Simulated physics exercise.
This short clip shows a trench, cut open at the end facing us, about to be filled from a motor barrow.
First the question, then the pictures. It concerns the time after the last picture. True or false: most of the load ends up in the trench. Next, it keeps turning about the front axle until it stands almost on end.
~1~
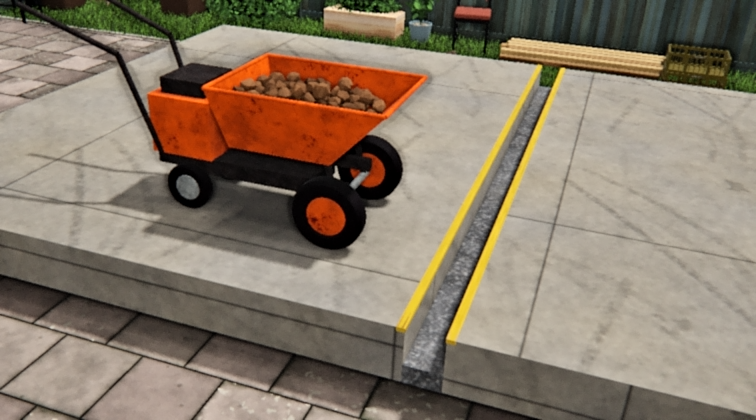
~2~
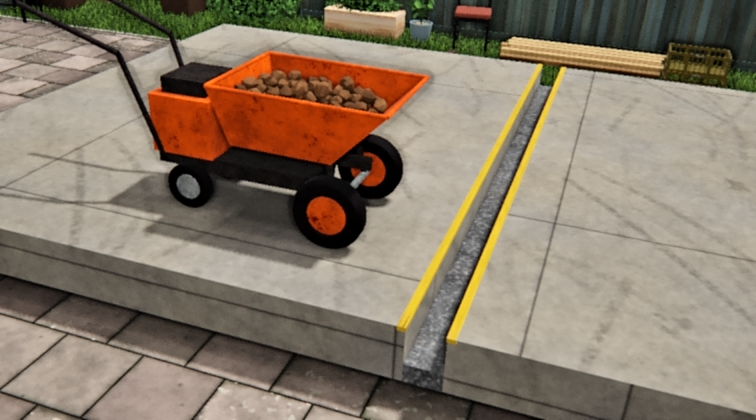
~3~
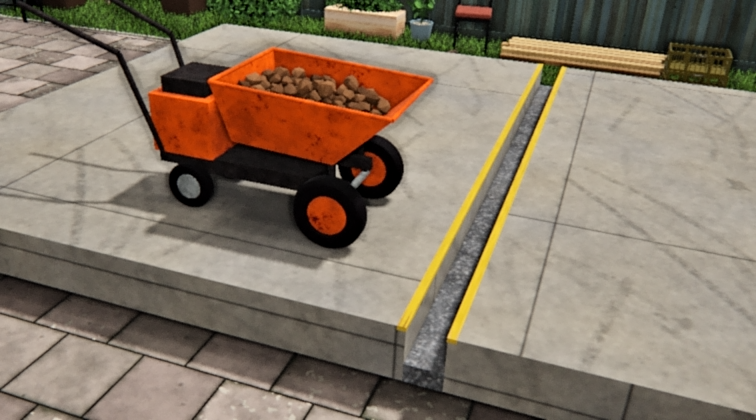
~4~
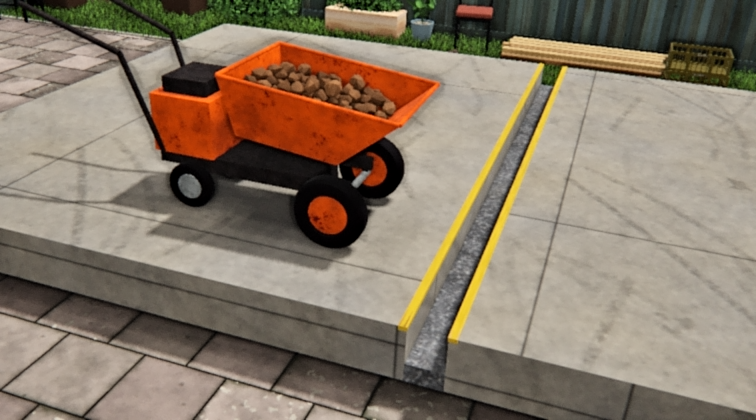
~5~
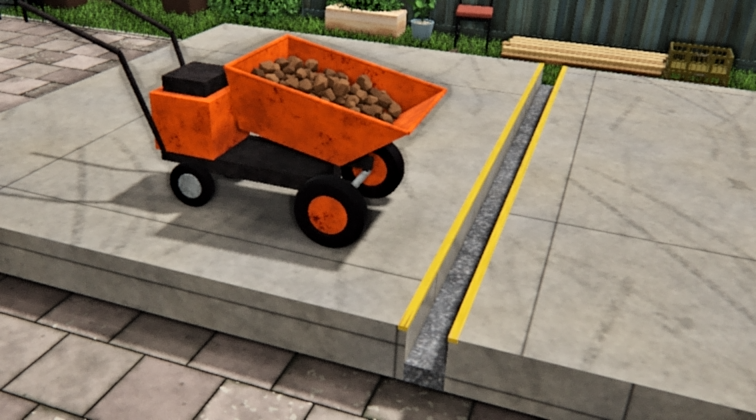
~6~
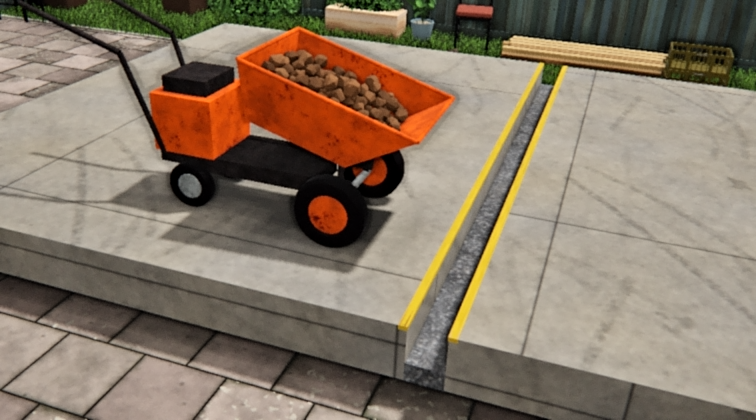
False.
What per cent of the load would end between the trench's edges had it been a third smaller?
I'd reckon close to 50 in every hundred.
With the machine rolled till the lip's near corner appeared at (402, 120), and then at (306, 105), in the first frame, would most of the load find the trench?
A minority at the first place, then a minority at the second.
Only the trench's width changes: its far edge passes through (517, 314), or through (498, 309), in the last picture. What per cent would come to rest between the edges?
90 % then 80 %, roughly.
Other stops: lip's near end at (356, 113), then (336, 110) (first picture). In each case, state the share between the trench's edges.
Close to 50 in a hundred, and close to 40 in a hundred.
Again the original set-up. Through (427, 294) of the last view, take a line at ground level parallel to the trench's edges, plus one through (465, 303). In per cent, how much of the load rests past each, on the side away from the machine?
Close to 80 % and 40 %, in that order.
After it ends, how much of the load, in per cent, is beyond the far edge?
I'd put it at around 40 percent.
Shortly afterwards, skip tipped steeply; the whole lot in the skip.
Next, skip tipped right over; near half in the skip; near a quarter in or heaped over the trench; near a quarter beyond it; only a few falling.
Some moments later, skip tipped right over; near a quarter in the skip; near a third in or heaped over the trench; near a third beyond it.
In the end, skip tipped right over; near a quarter in the skip; near a third in or heaped over the trench; near a third beyond it.
